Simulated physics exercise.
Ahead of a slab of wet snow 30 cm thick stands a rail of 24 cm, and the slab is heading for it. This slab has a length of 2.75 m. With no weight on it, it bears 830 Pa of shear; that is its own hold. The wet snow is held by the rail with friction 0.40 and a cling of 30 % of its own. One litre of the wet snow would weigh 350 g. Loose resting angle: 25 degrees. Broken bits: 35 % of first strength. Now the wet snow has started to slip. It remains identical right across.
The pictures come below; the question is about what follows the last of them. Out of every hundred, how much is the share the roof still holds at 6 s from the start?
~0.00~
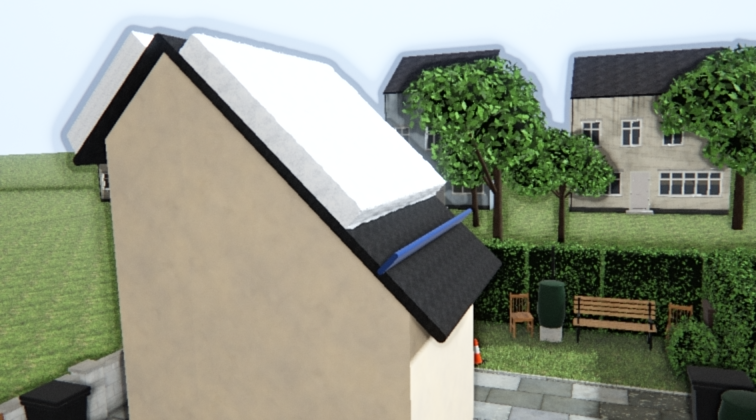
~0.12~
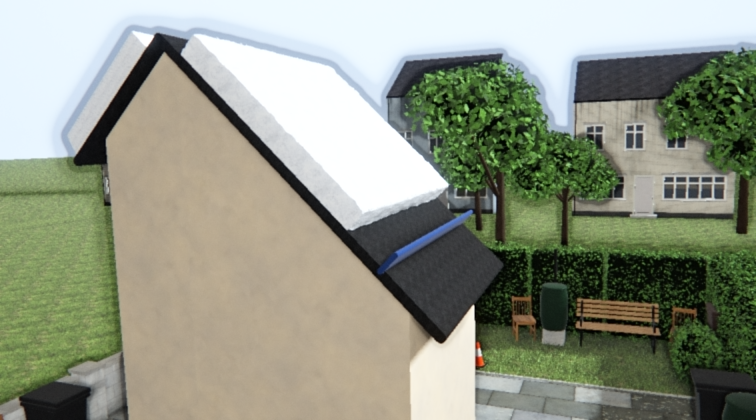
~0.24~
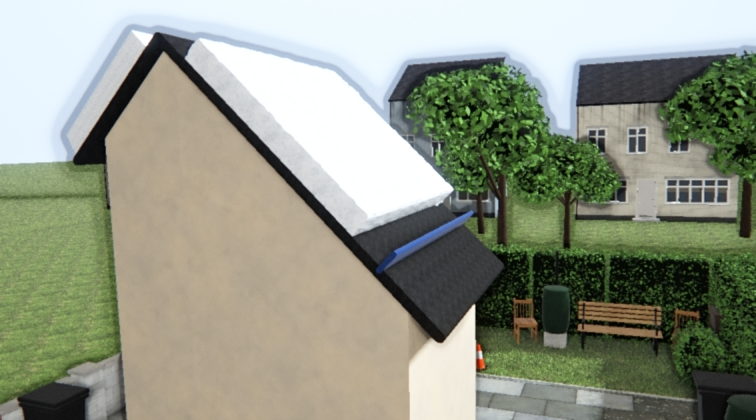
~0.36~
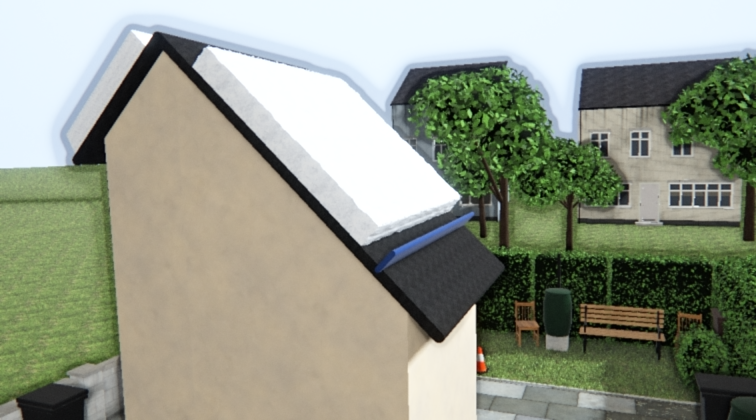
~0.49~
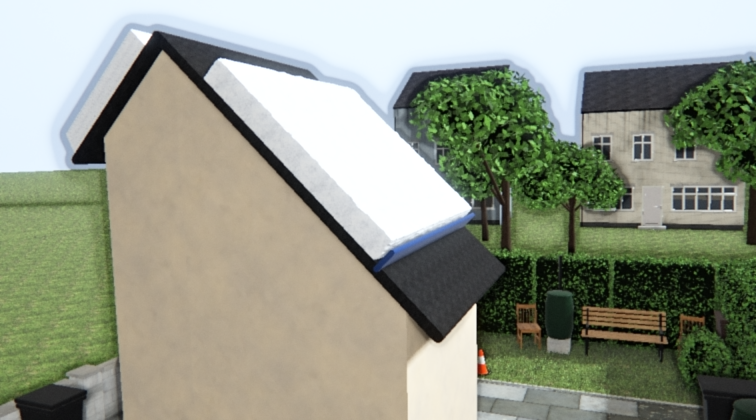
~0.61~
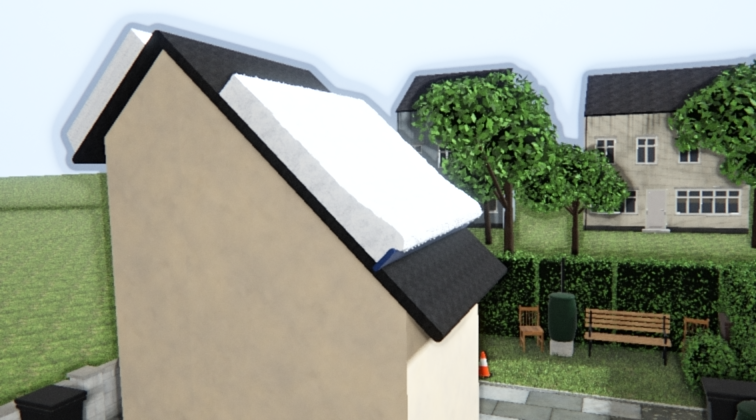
About 45 in every hundred.
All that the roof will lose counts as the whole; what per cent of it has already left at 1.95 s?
I'd put it at around 90 %.
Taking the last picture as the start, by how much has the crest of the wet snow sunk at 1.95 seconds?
I'd put it at near 1.0 m.
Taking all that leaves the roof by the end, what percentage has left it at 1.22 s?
Around 40 out of 100.
By 1.22 s, 77 % of the snow is on the roof.
By 1.95 s, 52 % of the snow is on the roof.
By 2.67 s, 45 % of the snow is on the roof.
By 3.40 s, 45 % of the snow is on the roof.
By 6.00 s, at the end, 45 % of the snow is on the roof.
